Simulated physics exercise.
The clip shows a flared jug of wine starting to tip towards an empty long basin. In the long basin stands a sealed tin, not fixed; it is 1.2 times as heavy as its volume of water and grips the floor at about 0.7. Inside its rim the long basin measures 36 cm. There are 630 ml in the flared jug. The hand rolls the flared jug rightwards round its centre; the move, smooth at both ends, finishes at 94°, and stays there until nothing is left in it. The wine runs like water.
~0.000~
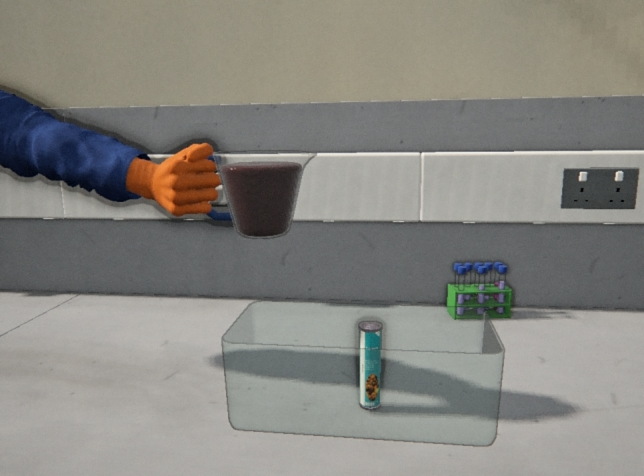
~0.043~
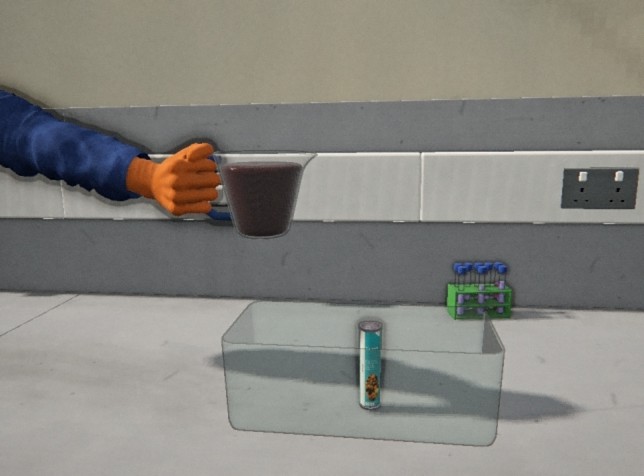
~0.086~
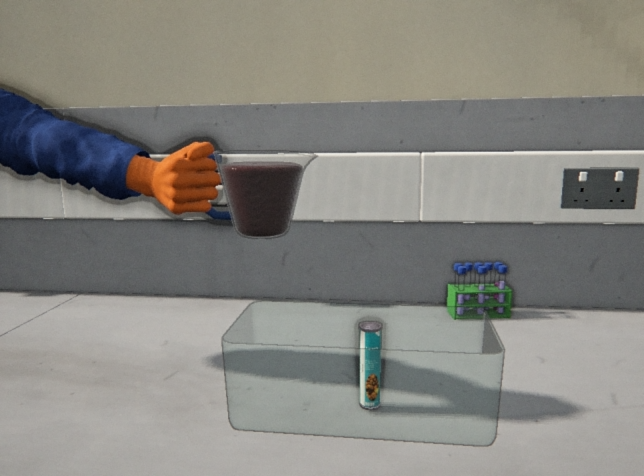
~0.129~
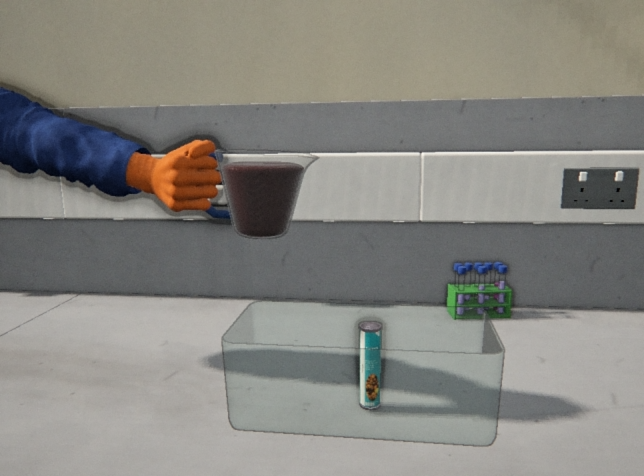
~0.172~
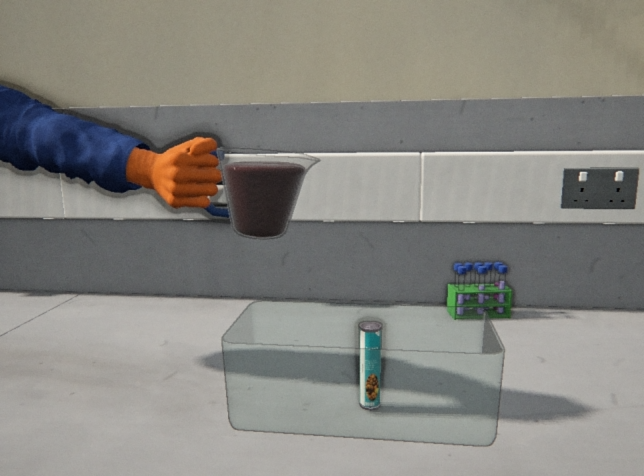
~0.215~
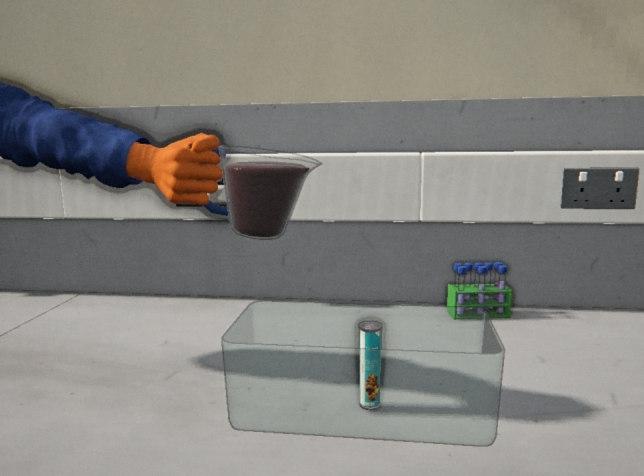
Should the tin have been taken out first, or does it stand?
The tin topples.
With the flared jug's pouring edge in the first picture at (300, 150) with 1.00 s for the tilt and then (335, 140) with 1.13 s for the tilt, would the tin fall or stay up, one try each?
First it goes over; then it stays up.
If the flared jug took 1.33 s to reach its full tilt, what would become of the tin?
The tin falls.
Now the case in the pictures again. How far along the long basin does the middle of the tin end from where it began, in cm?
Some 8.0 cm.
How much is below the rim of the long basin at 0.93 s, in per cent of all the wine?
Some 54 per cent.
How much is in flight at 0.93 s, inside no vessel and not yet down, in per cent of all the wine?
About 24 per cent.
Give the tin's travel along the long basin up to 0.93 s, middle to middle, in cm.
About 0 cm.
After 0.63 s the tilt is 58° and 75 per cent is still to pour; the tin stands where it began.
After 0.93 s the tilt is 89° and 23 per cent is still to pour; the tin stands where it began.
After 1.25 s the tilt is 94° and 1 per cent is still to pour; the tin leans 44°.
After 1.59 s the tilt is 94° and 0 per cent is still to pour; the tin lies on its side.
In the end the tin lies on its side.
